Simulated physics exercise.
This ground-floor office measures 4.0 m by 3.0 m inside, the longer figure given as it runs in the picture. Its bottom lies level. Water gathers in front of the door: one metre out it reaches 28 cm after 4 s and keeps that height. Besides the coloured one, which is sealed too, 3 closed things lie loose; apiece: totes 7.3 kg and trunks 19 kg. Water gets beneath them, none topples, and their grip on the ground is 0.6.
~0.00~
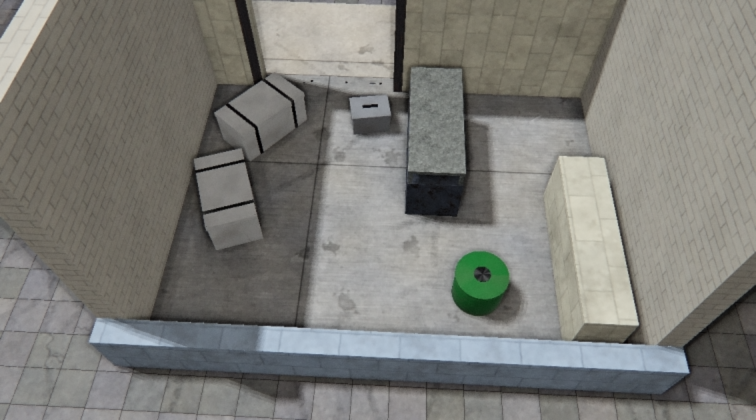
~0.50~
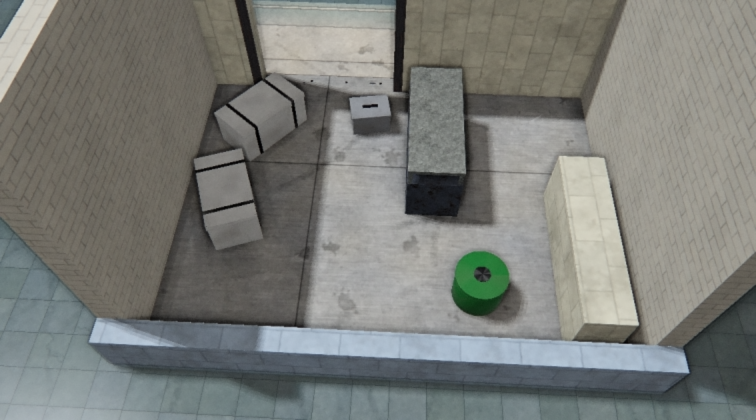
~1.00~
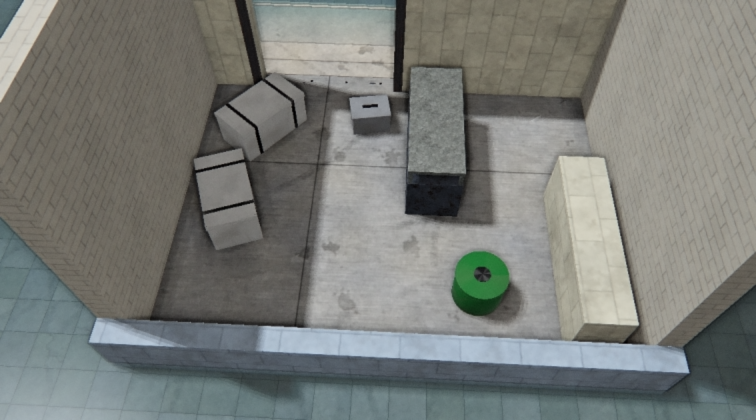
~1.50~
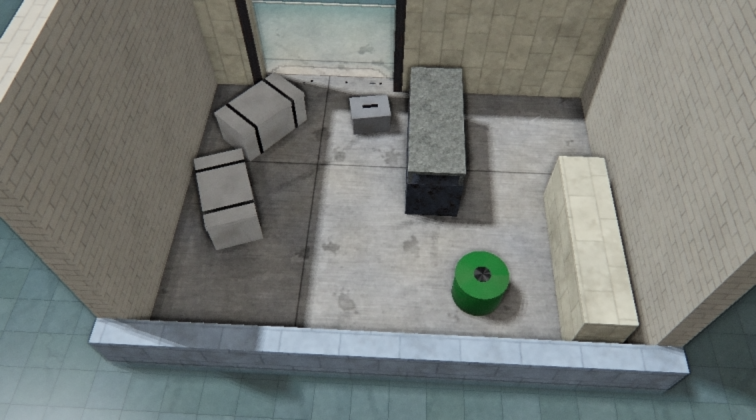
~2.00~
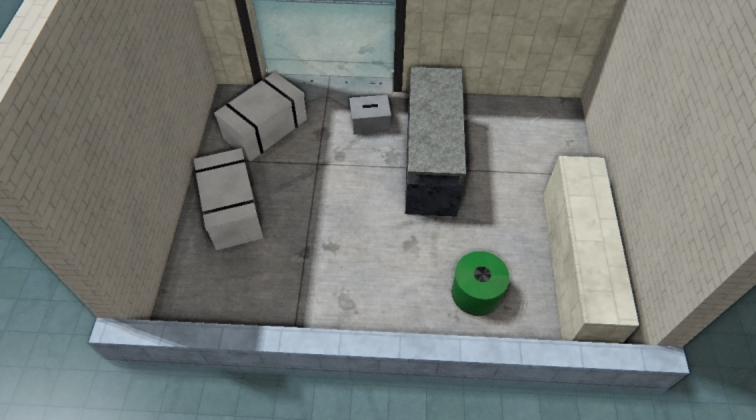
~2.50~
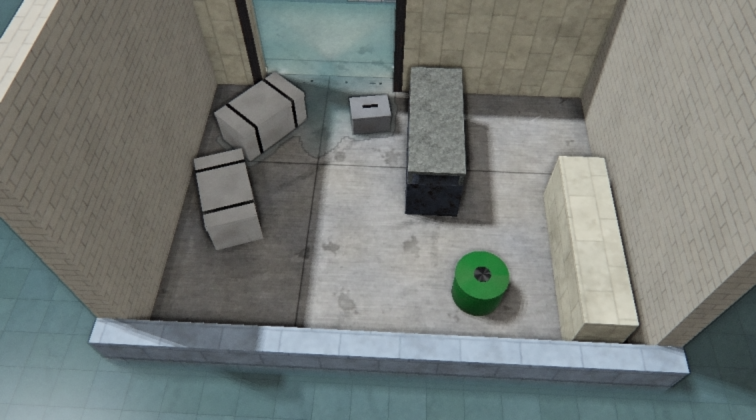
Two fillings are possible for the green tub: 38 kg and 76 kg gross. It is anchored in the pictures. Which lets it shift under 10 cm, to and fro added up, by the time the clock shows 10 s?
I expect that only the larger load is enough.
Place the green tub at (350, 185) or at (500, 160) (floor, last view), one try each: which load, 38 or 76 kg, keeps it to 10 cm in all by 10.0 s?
In that order: It takes the larger; either load holds.
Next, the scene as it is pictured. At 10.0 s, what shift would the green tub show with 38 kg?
Roughly 20 cm.
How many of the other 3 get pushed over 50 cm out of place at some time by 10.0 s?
3 of them.
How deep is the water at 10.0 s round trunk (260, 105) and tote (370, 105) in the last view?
About 23 and 15 cm.
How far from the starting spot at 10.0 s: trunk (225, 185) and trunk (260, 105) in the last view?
In that order: 100 cm, 250 cm.
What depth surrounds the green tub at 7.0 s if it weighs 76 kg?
About 9 cm.
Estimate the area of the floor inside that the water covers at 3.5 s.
Roughly 4.0 m2.
After 3.5 s the green tub would be 0 cm from its start with 38 kg and 0 cm from its start with 76 kg; 0 cm of water round it then.
After 4.5 s the green tub would be 0 cm from its start with 38 kg and 0 cm from its start with 76 kg; 1 cm of water round it then.
After 7.0 s the green tub would be 0 cm from its start with 38 kg and 0 cm from its start with 76 kg; 9 cm of water round it then.
After 10.0 s the green tub would be 24 cm from its start with 38 kg and 0 cm from its start with 76 kg; 16 cm of water round it then.
